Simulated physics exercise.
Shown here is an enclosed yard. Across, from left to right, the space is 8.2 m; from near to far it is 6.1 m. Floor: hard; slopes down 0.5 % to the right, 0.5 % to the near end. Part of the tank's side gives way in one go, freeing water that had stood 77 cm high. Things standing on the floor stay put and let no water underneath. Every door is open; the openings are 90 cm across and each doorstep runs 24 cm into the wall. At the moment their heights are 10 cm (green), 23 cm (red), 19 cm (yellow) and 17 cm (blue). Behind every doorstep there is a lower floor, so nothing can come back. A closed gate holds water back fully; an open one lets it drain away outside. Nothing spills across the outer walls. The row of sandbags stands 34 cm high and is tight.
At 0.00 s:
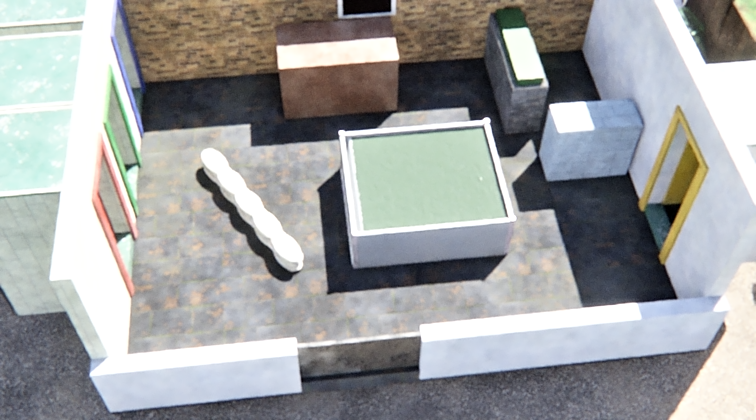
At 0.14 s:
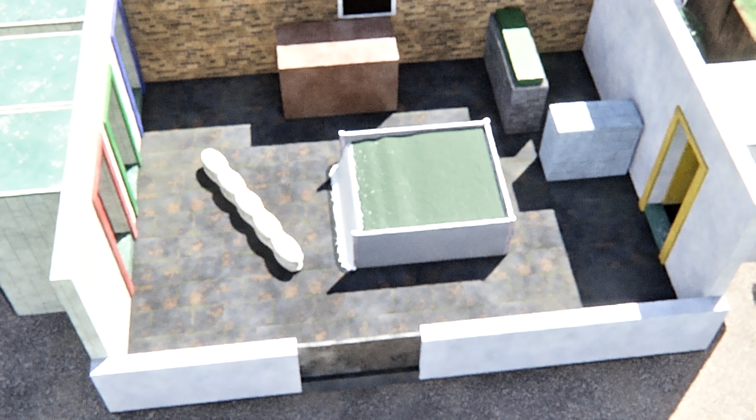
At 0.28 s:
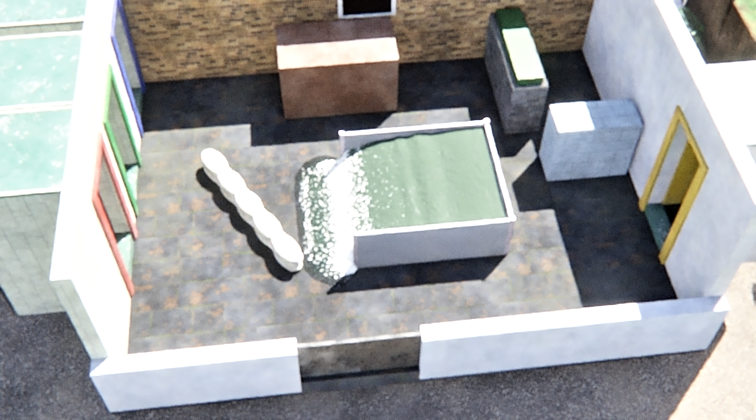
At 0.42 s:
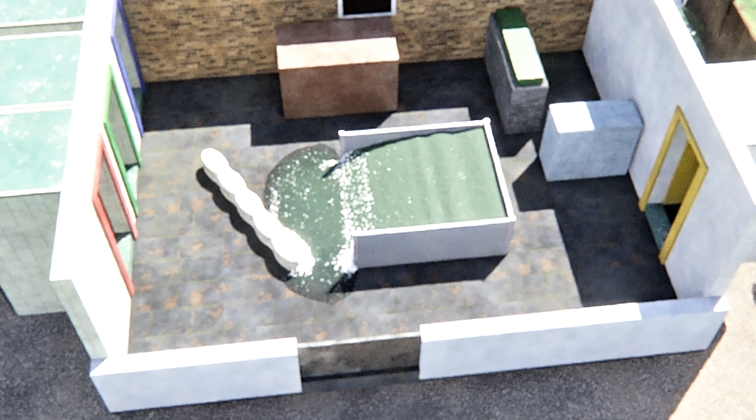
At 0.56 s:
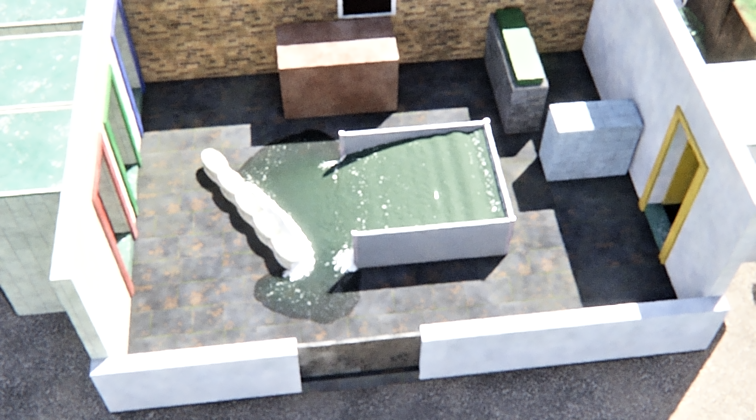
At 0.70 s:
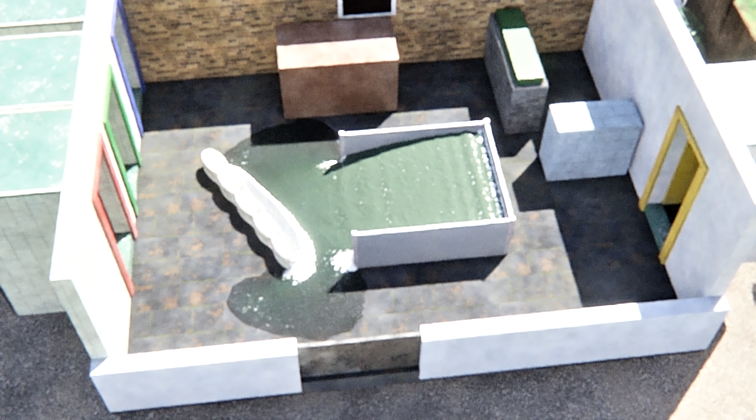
Green water bursts from the left side of a pale, open-topped tank in the middle of a walled yard with dark, mottled paving, seen from high above by a still camera. Red, green and blue doorways line the left wall, a yellow one stands at right, and brown and grey blocks sit near the brick back wall. White foam spills out first, then the water spreads leftward, meets the lumpy white barrier, and fans around its near end as the tank's level sinks.
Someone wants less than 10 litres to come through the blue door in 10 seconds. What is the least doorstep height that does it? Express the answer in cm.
It needs to be around 29 cm high.
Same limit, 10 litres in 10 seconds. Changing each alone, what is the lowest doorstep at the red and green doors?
Roughly 17 cm at red and 10.0 cm at green.
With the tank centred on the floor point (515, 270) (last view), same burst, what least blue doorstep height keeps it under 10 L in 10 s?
Then it needs to be around 26 cm high.
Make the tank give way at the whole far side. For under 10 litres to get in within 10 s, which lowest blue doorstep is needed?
Required height: Approx. 18 cm.
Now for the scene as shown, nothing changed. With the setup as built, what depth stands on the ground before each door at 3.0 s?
Depth (cm): Green 8 / red 12 / yellow 0 / blue 29.
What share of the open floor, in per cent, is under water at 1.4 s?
Approximately 30 %.
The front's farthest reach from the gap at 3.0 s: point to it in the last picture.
Front tip: Approx. (144, 88) px.
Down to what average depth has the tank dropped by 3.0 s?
Around 19 cm deep on average.
After 1.4 s water covers 30 % of the floor, deepest (53 cm) near (297, 253); it has not reached the blue door.
After 3.0 s water covers 45 % of the floor, deepest (38 cm) near (204, 83); 29 cm at the blue door, 35 litres in over its 17 cm doorstep.
After 10.0 s water covers 95 % of the floor, deepest (19 cm) near (664, 309); 7 cm at the blue door, 123 litres in over its 17 cm doorstep.
At the blue door as built, the water arrived by 1.5 s and peaked near 31 cm at 2.6 s.
With a doorstep of 25 cm, 30 litres would have come in within the 10 s; with 33.5 cm, 2 litres. So under 10 litres takes about 29 cm.
